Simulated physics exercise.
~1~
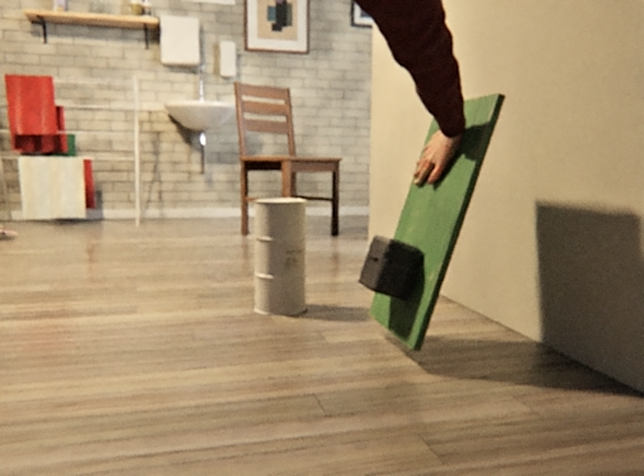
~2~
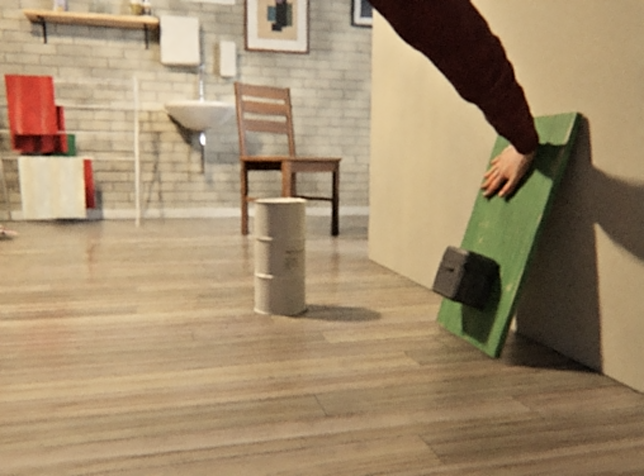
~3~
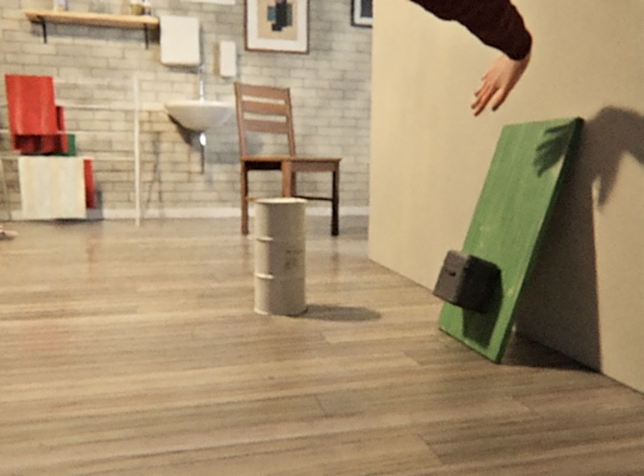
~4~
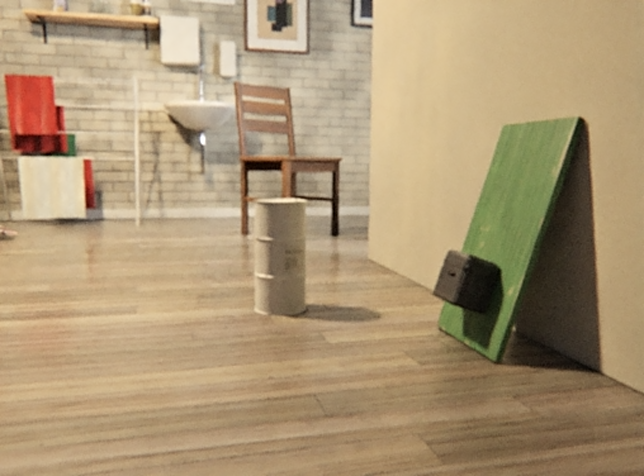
A hand leaning a green board with a dark block on it against a wall, then letting go as it stays up.
